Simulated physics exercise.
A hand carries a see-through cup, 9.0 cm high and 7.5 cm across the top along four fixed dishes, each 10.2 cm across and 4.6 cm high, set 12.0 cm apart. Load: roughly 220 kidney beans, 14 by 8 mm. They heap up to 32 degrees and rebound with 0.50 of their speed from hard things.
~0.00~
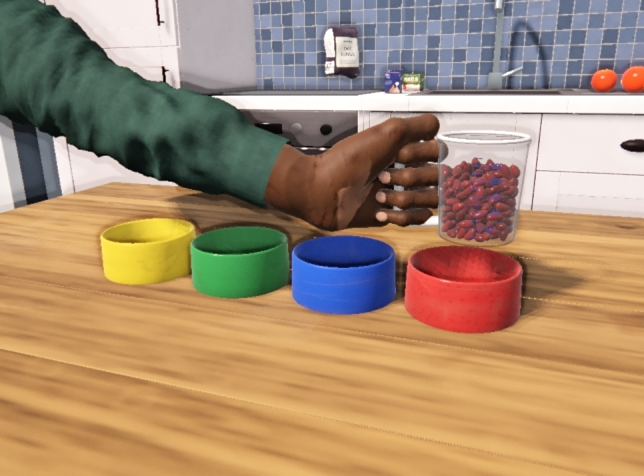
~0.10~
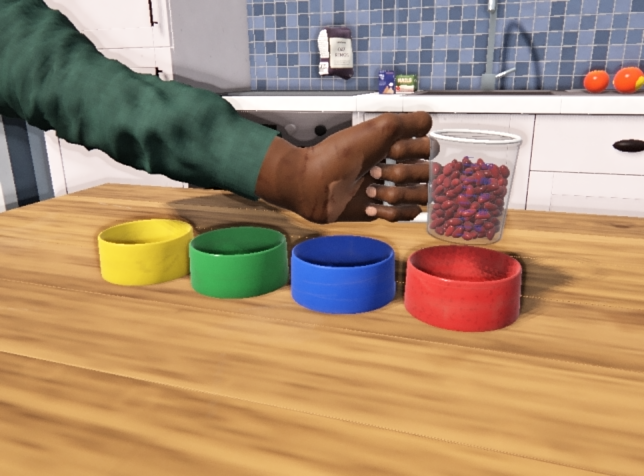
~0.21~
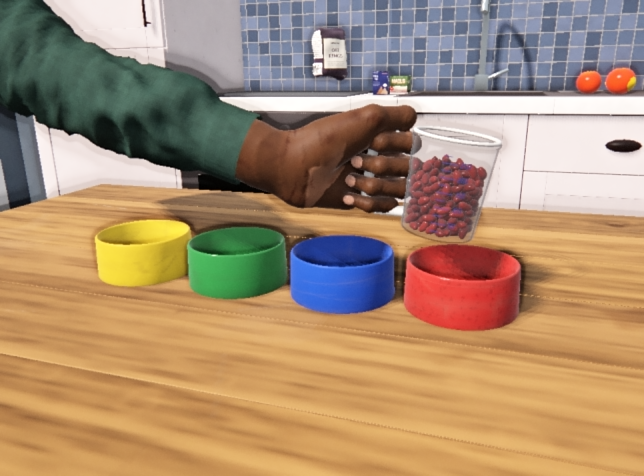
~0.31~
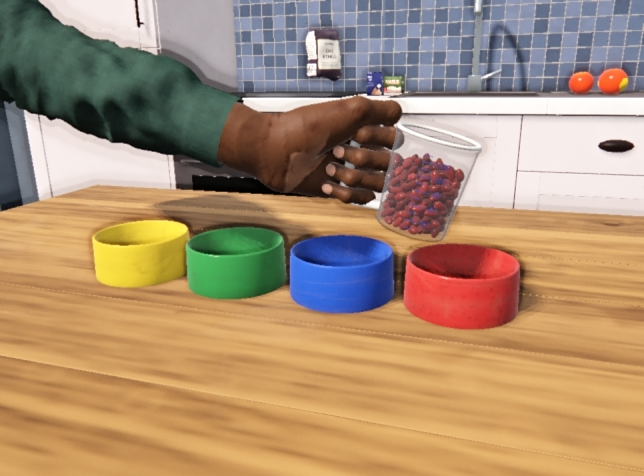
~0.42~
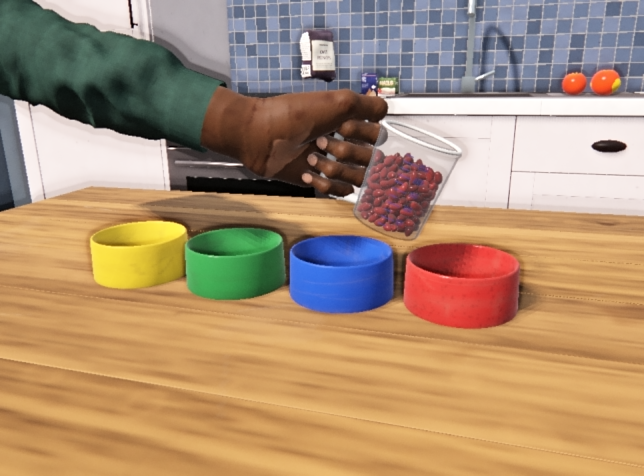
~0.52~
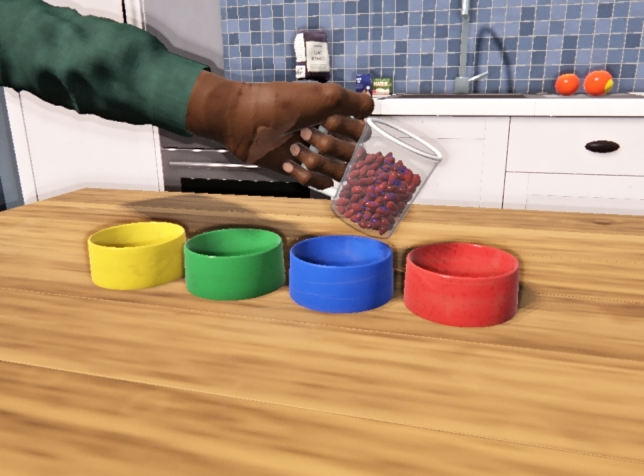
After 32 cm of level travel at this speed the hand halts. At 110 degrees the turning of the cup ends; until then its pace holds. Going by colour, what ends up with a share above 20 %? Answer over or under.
Red under, blue under, green over, yellow under, counter under.
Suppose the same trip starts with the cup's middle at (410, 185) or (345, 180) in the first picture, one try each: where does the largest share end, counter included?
Most goes to: Yellow, then yellow.
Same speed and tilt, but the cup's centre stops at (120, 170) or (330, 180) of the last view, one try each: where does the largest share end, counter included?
Most goes to: Yellow, then blue.
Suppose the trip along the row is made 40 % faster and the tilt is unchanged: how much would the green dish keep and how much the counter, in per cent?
Green 100; counter 0.
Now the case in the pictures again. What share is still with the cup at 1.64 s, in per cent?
About 100 per cent.
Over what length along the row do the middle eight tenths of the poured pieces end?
Roughly 6 cm.
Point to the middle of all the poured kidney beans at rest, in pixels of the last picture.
At about (235, 262).
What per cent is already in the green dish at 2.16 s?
About 55 per cent by then.
After 1.19 s, tilt 66 degrees; cup holds 100 %.
After 1.64 s, tilt 92 degrees; cup holds 100 %.
Then, at 2.16 s, tilt 110 degrees; cup holds 45 %, green 55 %.
In the end, at 3.3 s, red 0 %, blue 0 %, green 100 %, yellow 0 %, counter 0 %.
